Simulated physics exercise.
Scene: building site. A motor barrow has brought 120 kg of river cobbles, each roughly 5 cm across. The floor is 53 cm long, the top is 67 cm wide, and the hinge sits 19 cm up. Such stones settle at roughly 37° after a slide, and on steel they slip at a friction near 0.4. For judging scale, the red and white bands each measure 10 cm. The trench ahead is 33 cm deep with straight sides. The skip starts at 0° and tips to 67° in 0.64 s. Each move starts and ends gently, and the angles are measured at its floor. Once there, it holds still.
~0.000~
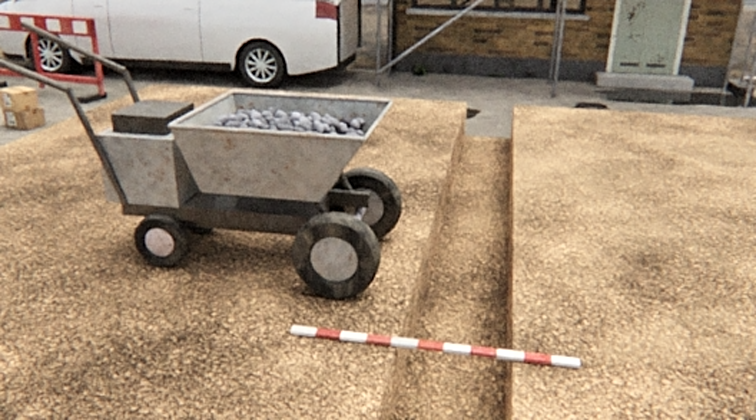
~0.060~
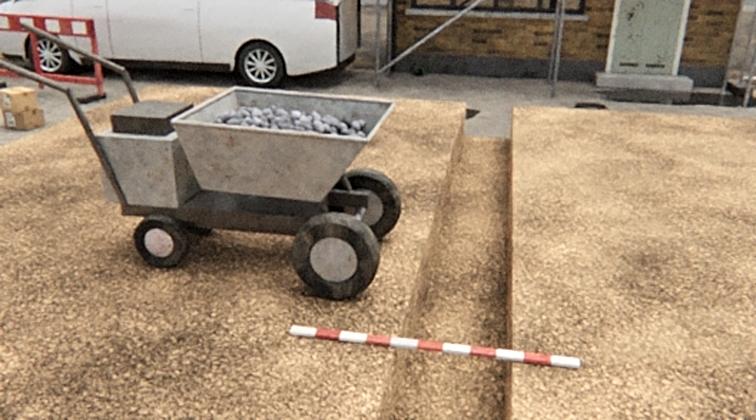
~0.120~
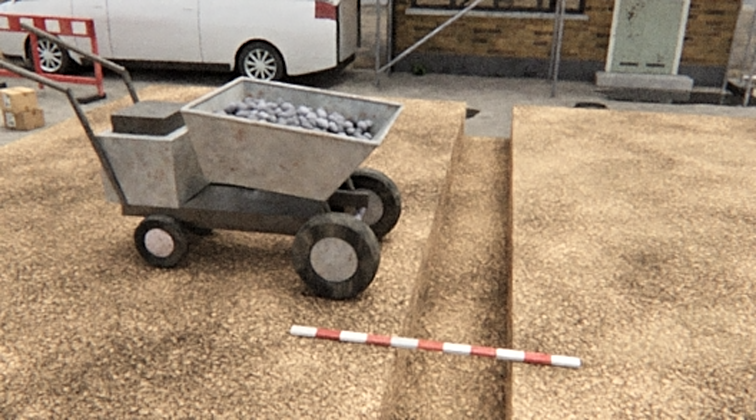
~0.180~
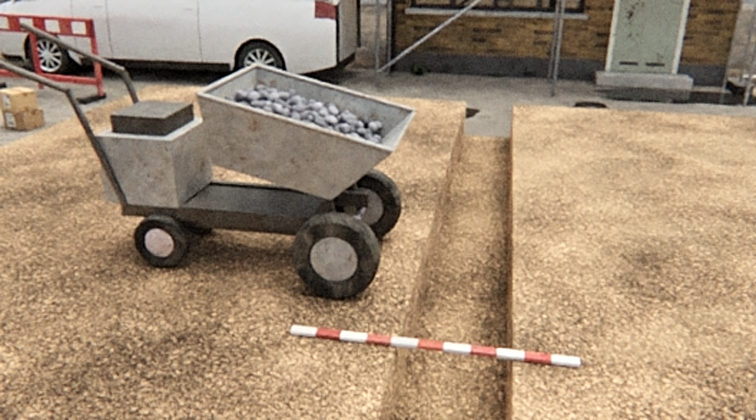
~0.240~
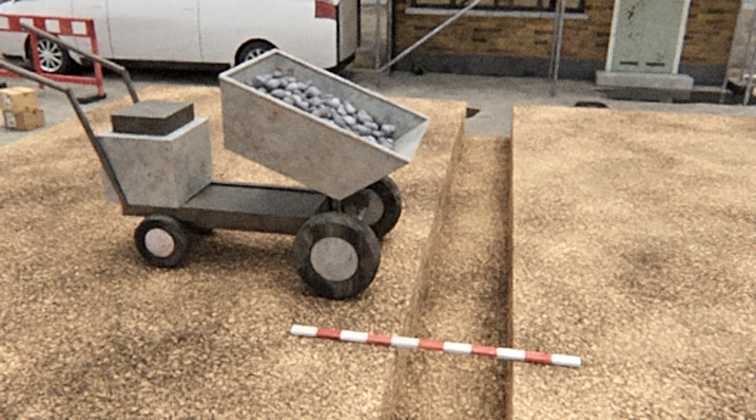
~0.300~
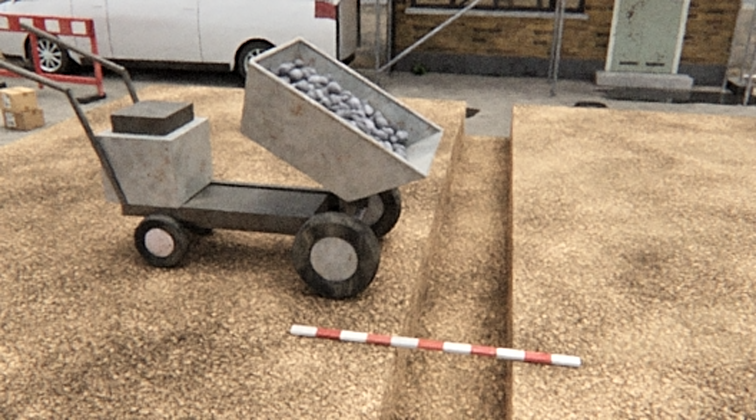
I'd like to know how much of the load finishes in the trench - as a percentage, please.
Somewhere near 47 per cent of it finishes in the trench.
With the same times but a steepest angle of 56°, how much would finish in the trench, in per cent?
Roughly 25 per cent would end in the trench.
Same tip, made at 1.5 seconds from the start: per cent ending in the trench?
65 per cent.
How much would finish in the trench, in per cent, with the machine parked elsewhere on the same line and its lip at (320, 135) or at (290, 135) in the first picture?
About 75 per cent first, then about 90 per cent.
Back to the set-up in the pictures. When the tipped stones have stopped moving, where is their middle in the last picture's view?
In the last view, about (528, 277).
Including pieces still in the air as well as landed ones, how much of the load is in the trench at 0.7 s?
By then, around 10 percent.
After 0.5 s the floor is at 57°; 100 % in the skip; the foremost stones are at (436, 186).
After 0.7 s the floor is at 67°; 84 % in the skip, 12 % in the trench, 4 % past the trench; the foremost stones are at (535, 281).
After 1.1 s the floor is at 67°; 33 % in the skip, 17 % in the trench, 50 % past the trench; the foremost stones are at (696, 290).
After 3.0 s the floor is at 67°; 2 % in the skip, 47 % in the trench, 51 % past the trench; the foremost stones are past the picture's edge.
